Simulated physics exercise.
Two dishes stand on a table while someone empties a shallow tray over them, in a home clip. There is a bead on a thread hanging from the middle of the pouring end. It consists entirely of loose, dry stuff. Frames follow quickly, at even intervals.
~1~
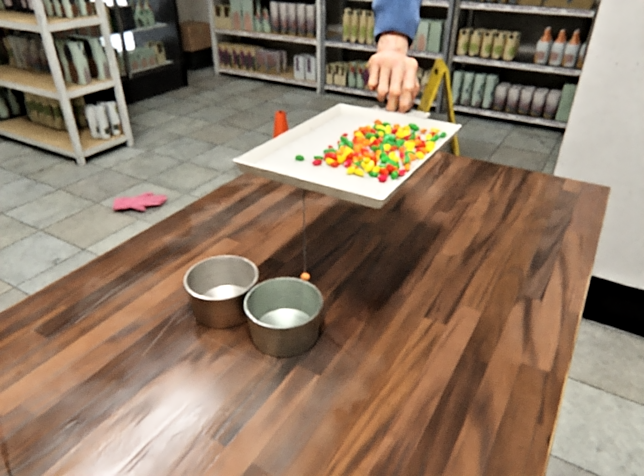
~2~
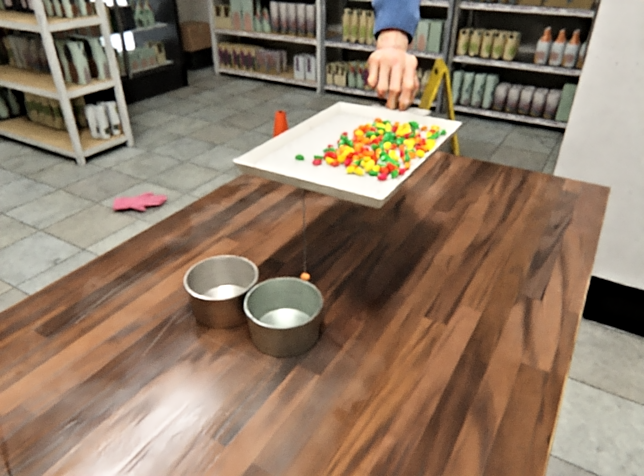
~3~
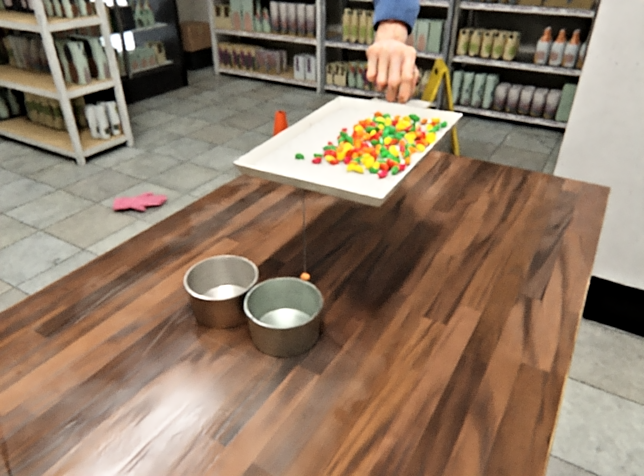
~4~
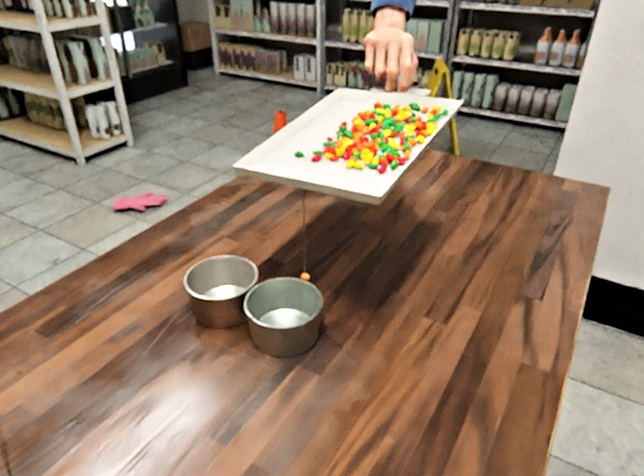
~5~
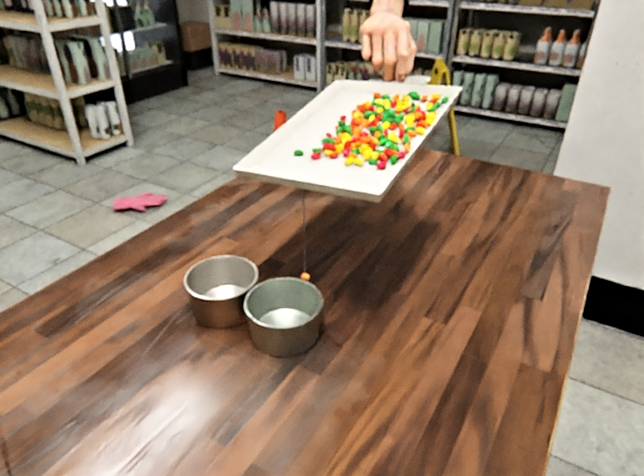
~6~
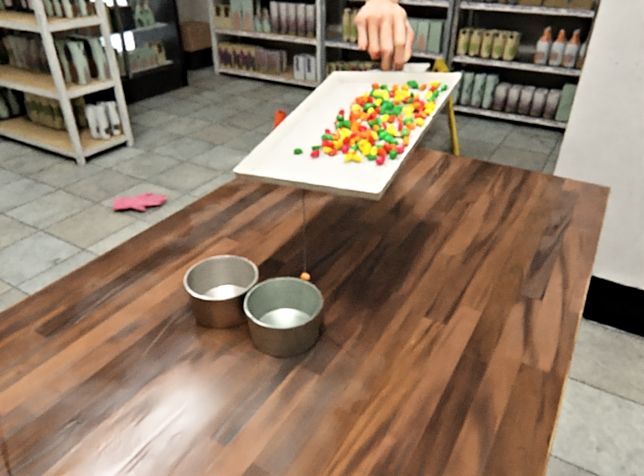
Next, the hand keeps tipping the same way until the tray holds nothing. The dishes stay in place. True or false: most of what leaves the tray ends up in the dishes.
True.
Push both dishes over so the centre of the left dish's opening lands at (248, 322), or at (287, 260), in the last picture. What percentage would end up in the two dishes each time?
Trial 1 about 10 %, trial 2 about 10 %.
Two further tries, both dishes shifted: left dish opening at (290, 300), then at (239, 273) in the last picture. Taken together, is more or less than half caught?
In the first position a minority, in the second a majority.
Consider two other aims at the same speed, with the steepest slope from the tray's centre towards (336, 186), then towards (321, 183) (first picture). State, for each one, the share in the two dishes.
You'd get 20 per cent the first time and 40 per cent the second time.
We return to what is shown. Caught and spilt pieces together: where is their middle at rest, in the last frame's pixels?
Somewhere close to (238, 304) in the last picture.
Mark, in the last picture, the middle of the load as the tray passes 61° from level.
Look close to (262, 177) in the last picture.
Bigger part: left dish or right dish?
Answer: The one at left.
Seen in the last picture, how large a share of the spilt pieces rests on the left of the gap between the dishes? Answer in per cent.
That comes to about 20 per cent of the pieces.
Just after the last frame, tray tipped steeply; the larger part on the tray; about a tenth in the left dish; roughly a quarter in the air.
A moment on, tray tipped past a quarter turn; about a tenth on the tray; about a tenth in the right dish; roughly half in the left dish; about a tenth outside both; roughly a quarter in the air.
Further on, tray tipped past a quarter turn; roughly a quarter in the right dish; roughly half in the left dish; roughly a quarter outside both.
When it is over, tray tipped past a quarter turn; roughly a quarter in the right dish; roughly half in the left dish; roughly a quarter outside both.
